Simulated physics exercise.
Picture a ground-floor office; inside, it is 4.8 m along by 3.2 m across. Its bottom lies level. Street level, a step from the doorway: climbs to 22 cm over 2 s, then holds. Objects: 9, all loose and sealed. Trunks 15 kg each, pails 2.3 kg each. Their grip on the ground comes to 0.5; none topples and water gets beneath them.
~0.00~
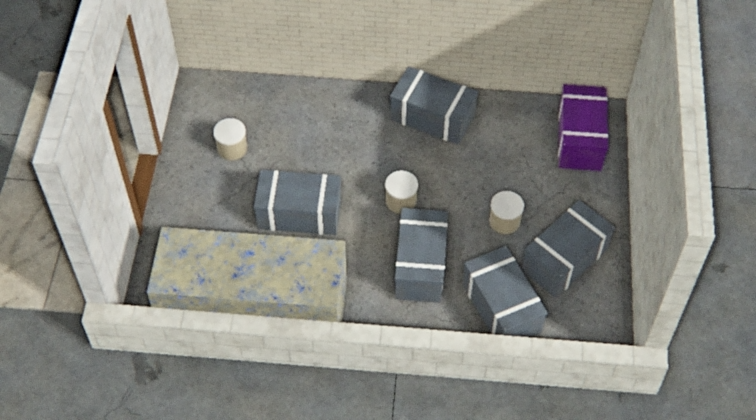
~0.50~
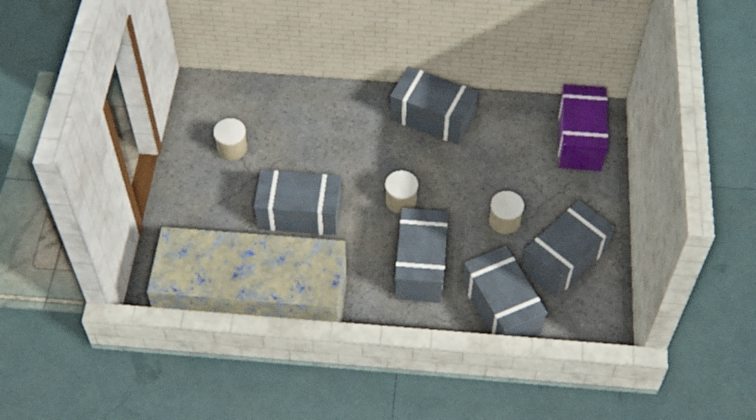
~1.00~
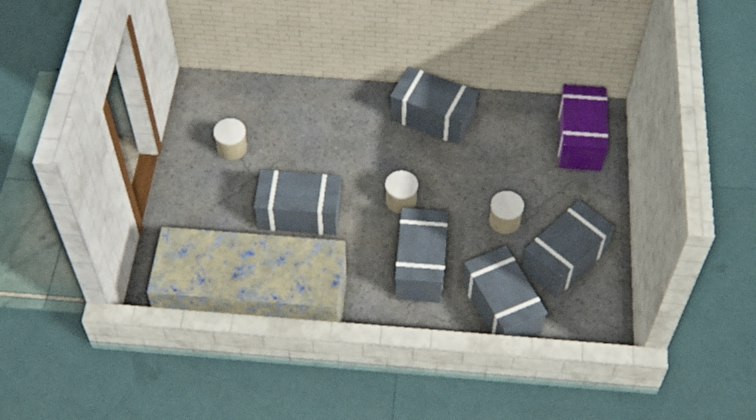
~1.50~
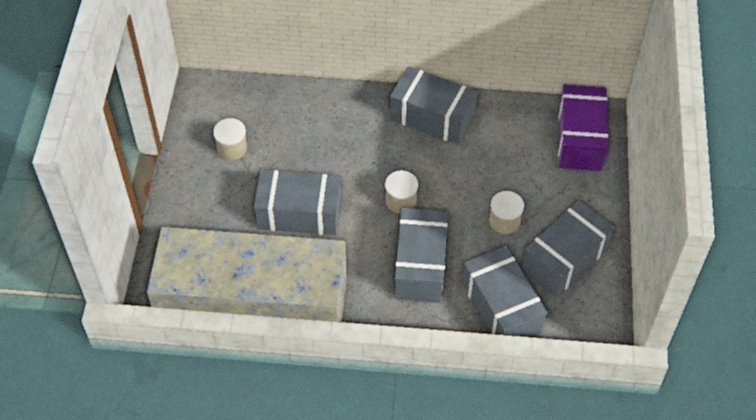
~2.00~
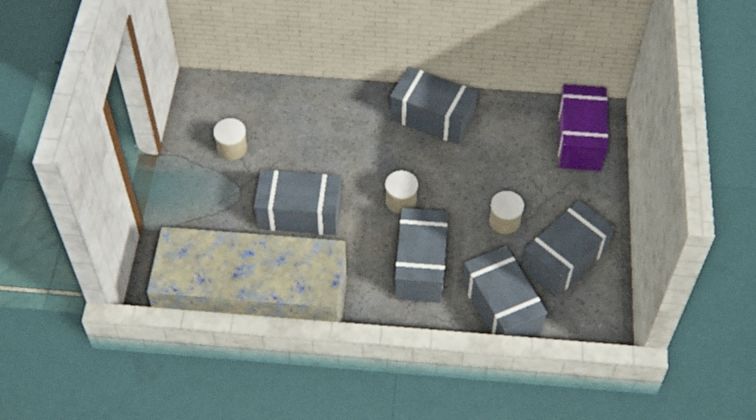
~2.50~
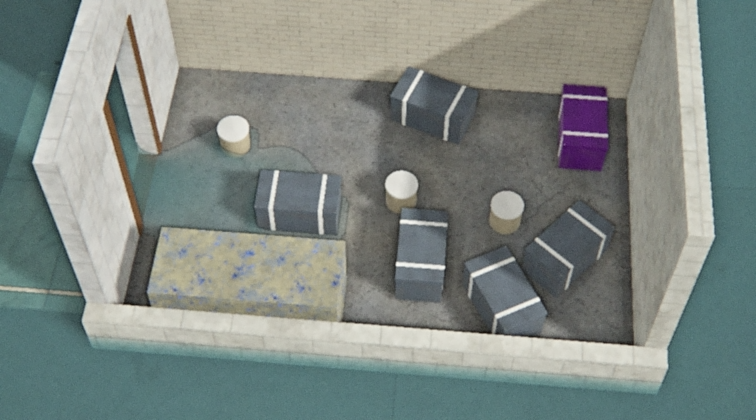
A small walled room held gray trunks, a purple one and three pails while water rose around the outside, then spread in through the left doorway and nudged the nearest pail slightly.
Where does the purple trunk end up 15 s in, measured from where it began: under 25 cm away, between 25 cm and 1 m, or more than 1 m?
Distance covered: Moderate.
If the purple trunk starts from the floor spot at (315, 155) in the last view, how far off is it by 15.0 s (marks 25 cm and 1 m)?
Looks like it is swept a long way.
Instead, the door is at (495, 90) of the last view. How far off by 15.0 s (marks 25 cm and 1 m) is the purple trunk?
Well, the purple trunk ends up distant in that setup.
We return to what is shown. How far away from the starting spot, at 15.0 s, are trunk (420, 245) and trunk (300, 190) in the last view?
Net displacement, in order: 100 cm; 250 cm.
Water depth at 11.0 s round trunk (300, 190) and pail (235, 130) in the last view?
Roughly 12 and 12 cm.
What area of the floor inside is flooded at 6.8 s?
Wet area: Approx. 14 m2.
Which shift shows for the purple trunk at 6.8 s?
Some 30 cm from the start.
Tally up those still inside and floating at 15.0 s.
At that time, 9.
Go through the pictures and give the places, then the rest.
In the first frame, the purple trunk at (585, 116), on the bottom; water covers 0.0 m2; 0 of 9 have shifted.
In the second frame, the purple trunk at (585, 116), on the bottom; 0.0 m2 under water; 0 of 9 have shifted.
In the third frame, the purple trunk at (585, 116) rests on the ground; 0.0 m2 under water; 0 of 9 have shifted.
In the fourth frame, the purple trunk at (585, 116), on the bottom; 0.0 m2 under water; 0 of 9 have shifted.
In the fifth frame, the purple trunk at (585, 116), on the bottom; 0.6 m2 under water; 0 of 9 have shifted.
In the sixth frame, the purple trunk at (585, 116), on the bottom; water covers 1.8 m2; 1 of 9 have shifted.
After 3.5 s the purple trunk is near (585, 116), 0.0 m from its start, aground; 0 afloat.
After 6.8 s the purple trunk is near (612, 110), 0.3 m from its start, afloat; 7 afloat.
After 11.0 s the purple trunk is near (550, 111), 0.4 m from its start, afloat; 9 afloat.
After 15.0 s the purple trunk is near (560, 142), 0.5 m from its start, afloat; 9 afloat.
